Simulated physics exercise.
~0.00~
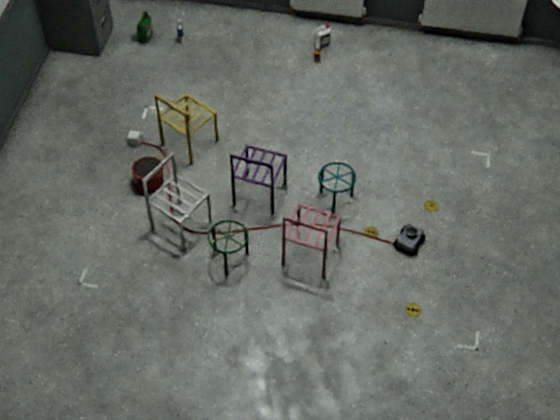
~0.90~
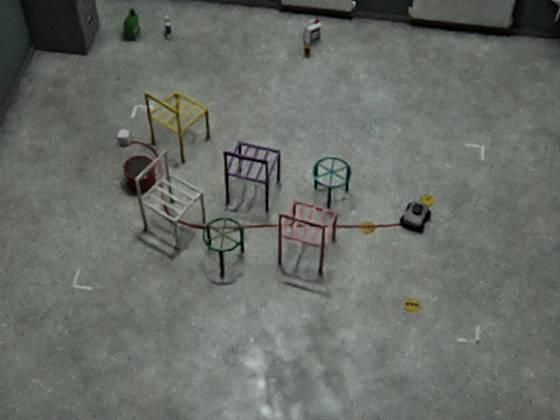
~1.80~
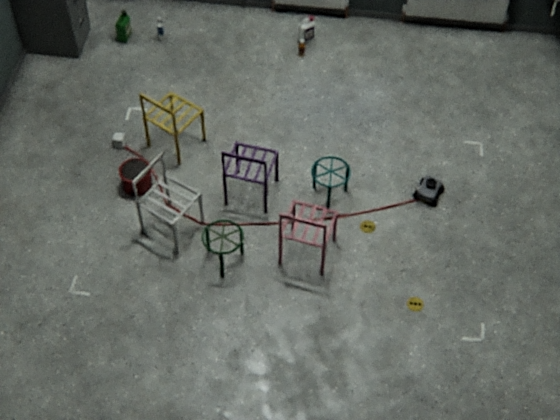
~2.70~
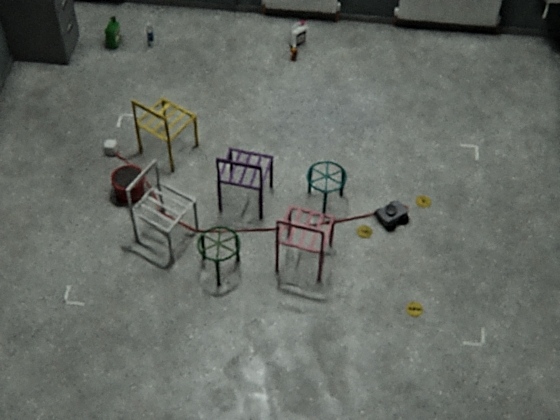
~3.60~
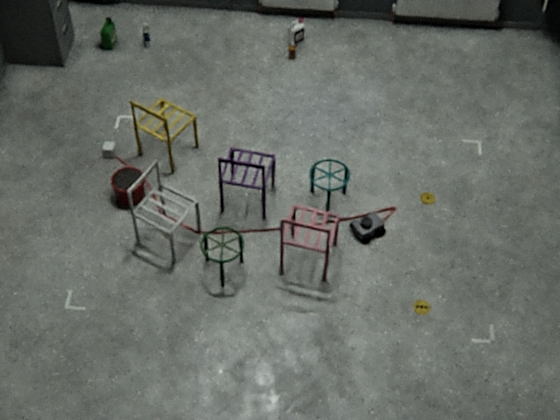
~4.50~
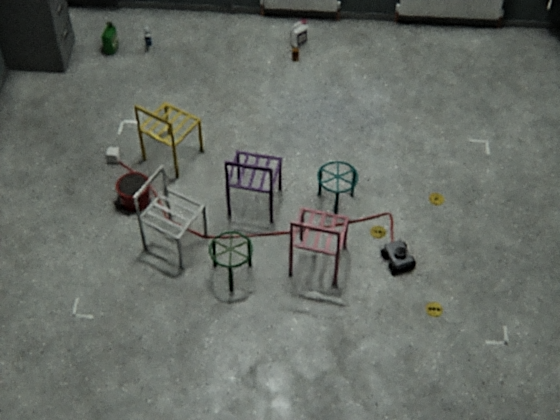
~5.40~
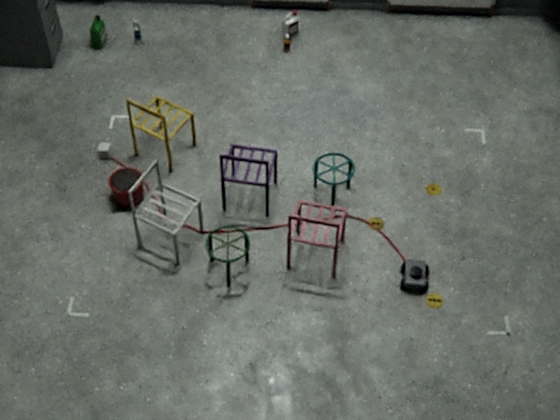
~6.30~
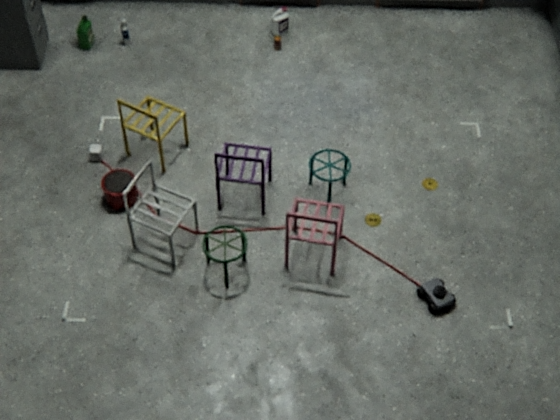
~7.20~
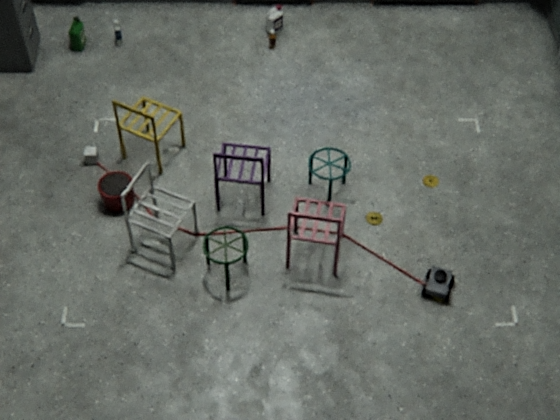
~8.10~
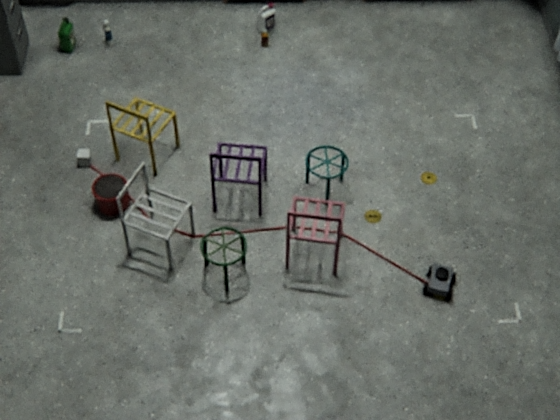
On a grey concrete floor seen from high above, a small dark wheeled cart trails a red lead that runs leftward among chairs and stools toward a small white box. Yellow, white, purple and pink chairs stand with a green stool, a teal stool and a red pot, while yellow marks lie at right. The cart moves up and right, then turns back down and left toward the pink chair, leaving the lead bent. It heads down and right, drawing the lead straighter, and stops at lower right. The chairs, stools and pot stay standing in place.
